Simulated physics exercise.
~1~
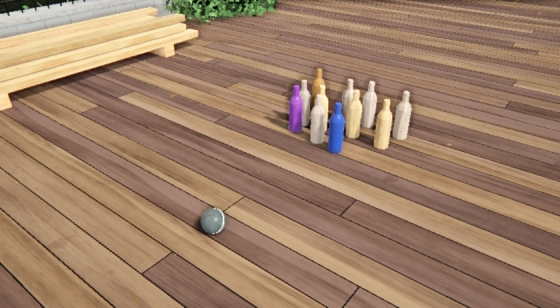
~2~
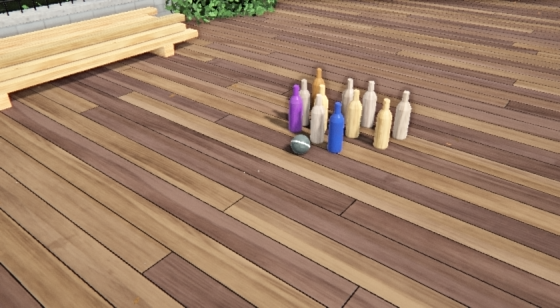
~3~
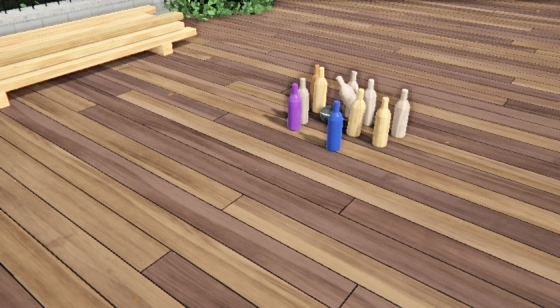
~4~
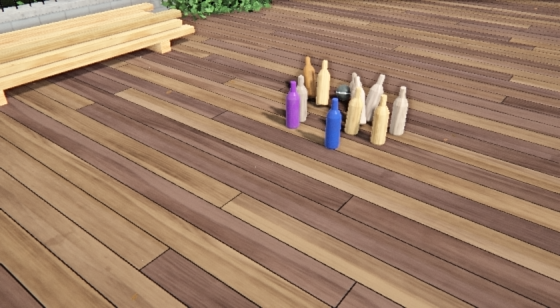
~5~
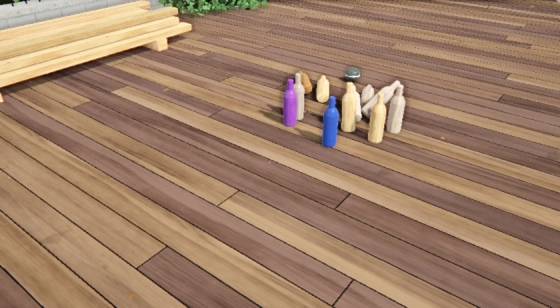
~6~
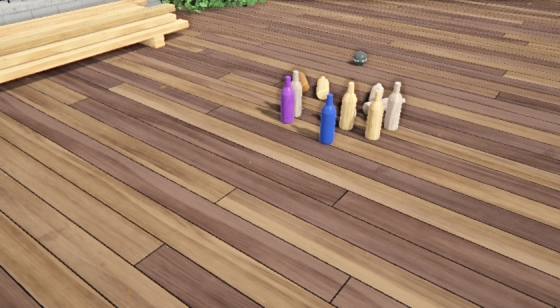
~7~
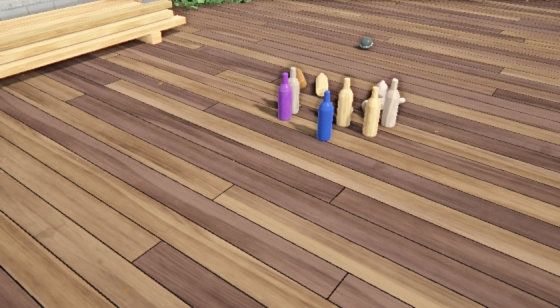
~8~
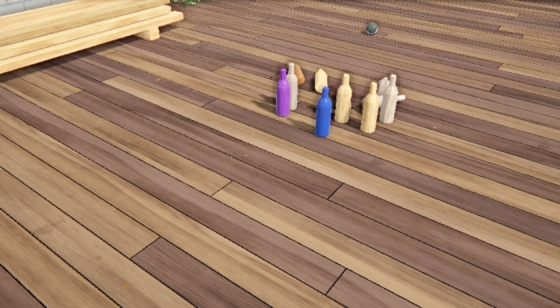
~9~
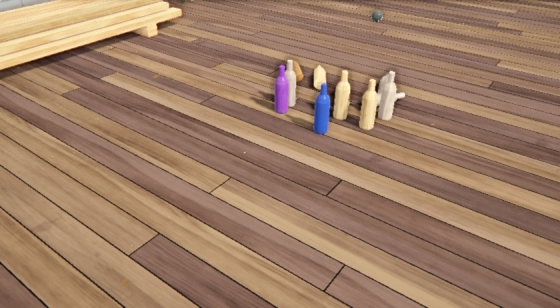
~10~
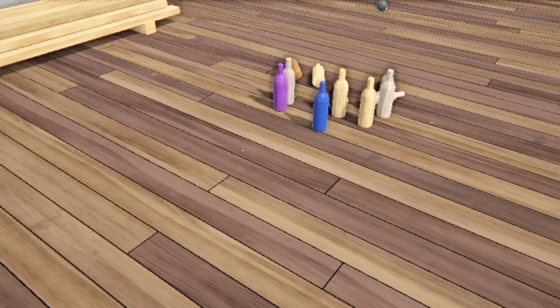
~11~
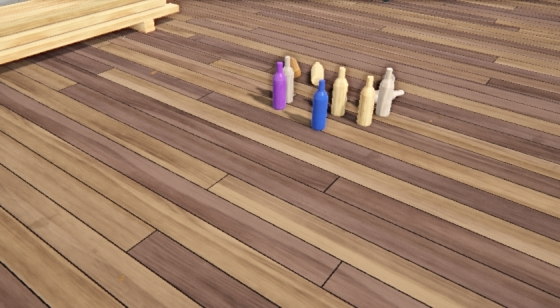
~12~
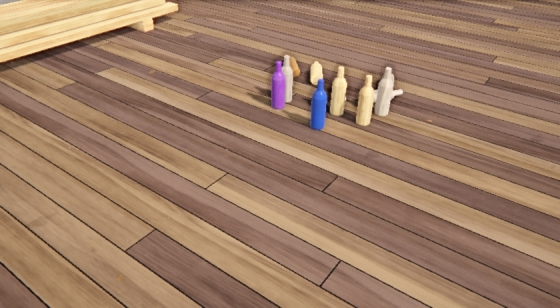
In this clip, a dark ball rolls across a wooden deck into a cluster of bottle-shaped skittles, knocking several over before rolling away past them and out of view at the top, while the blue and purple skittles stay standing among the others.
